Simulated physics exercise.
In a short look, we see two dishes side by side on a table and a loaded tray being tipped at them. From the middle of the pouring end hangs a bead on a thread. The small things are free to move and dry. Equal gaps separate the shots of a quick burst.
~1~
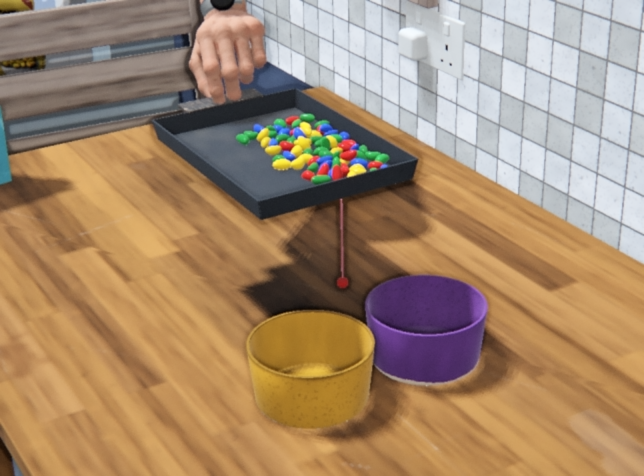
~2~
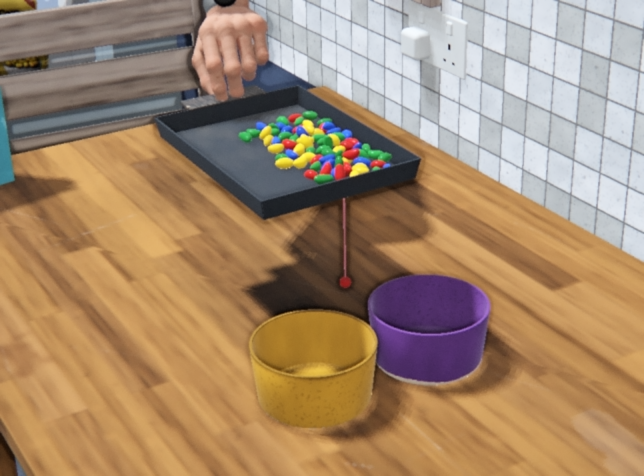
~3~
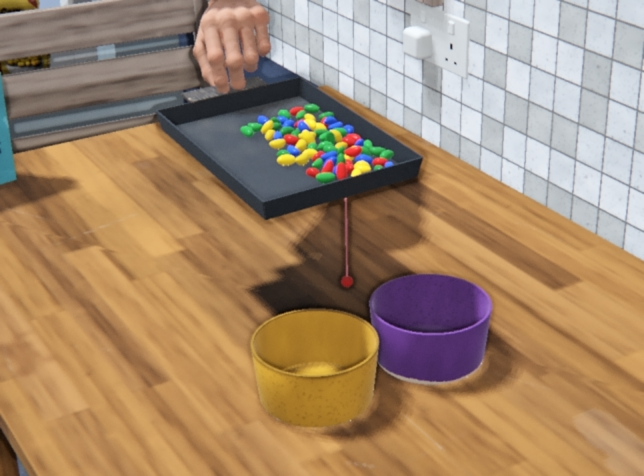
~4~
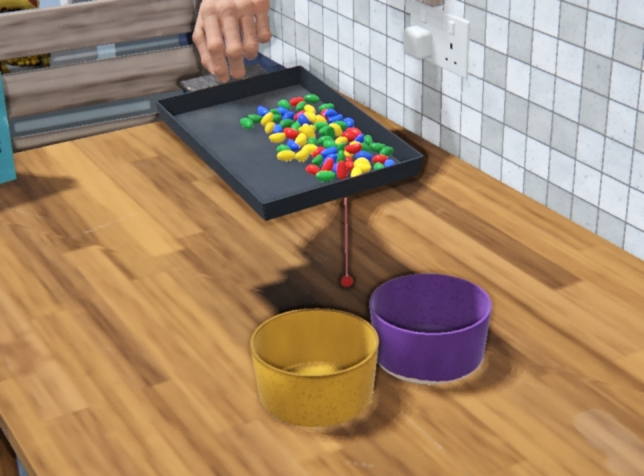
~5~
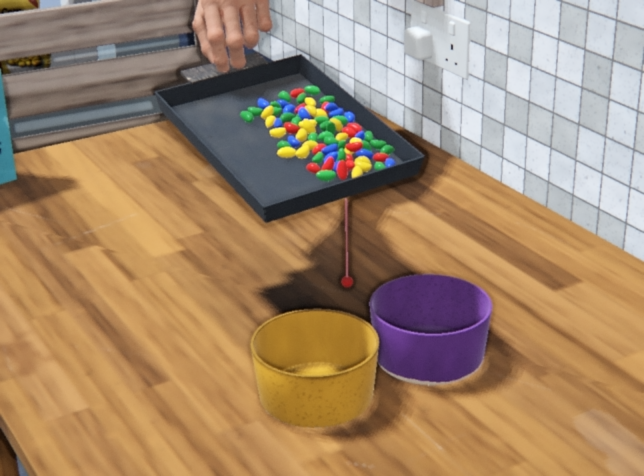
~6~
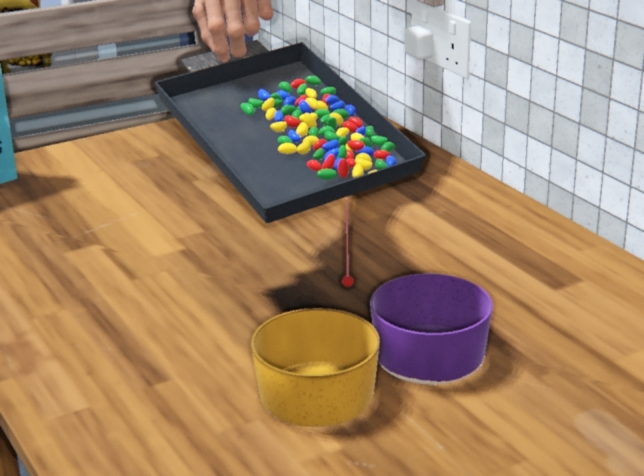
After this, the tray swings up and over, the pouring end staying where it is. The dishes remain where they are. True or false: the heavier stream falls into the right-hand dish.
False.
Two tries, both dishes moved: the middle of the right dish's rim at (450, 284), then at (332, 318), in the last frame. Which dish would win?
The leftmost dish, then the rightmost dish.
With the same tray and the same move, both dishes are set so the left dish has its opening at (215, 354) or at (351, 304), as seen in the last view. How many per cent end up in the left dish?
You'd get 0 in a hundred first and 40 in a hundred after that.
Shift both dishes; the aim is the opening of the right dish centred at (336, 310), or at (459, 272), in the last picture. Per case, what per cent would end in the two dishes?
You'd get about 60 per cent first and about 40 per cent second.
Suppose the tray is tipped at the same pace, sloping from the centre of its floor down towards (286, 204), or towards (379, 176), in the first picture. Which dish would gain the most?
Results - the dish on the left side first, the dish on the right side second.
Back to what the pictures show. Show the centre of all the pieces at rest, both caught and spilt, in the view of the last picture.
I'd place the middle at about (330, 387).
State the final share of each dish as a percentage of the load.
70 percent ends in the left dish, 10 percent in the right.
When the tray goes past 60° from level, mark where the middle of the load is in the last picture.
Roughly (330, 155).
Soon, tray tipped steeply; all on the tray.
A while on, tray tipped right over; nearly all on the tray; a small part in the left dish; a stray few in the right dish.
Towards the end, tray tipped past a quarter turn; about two thirds in the left dish; a small part in the right dish; about a quarter outside both.
Finally, tray tipped past a quarter turn; about two thirds in the left dish; a small part in the right dish; about a quarter outside both.
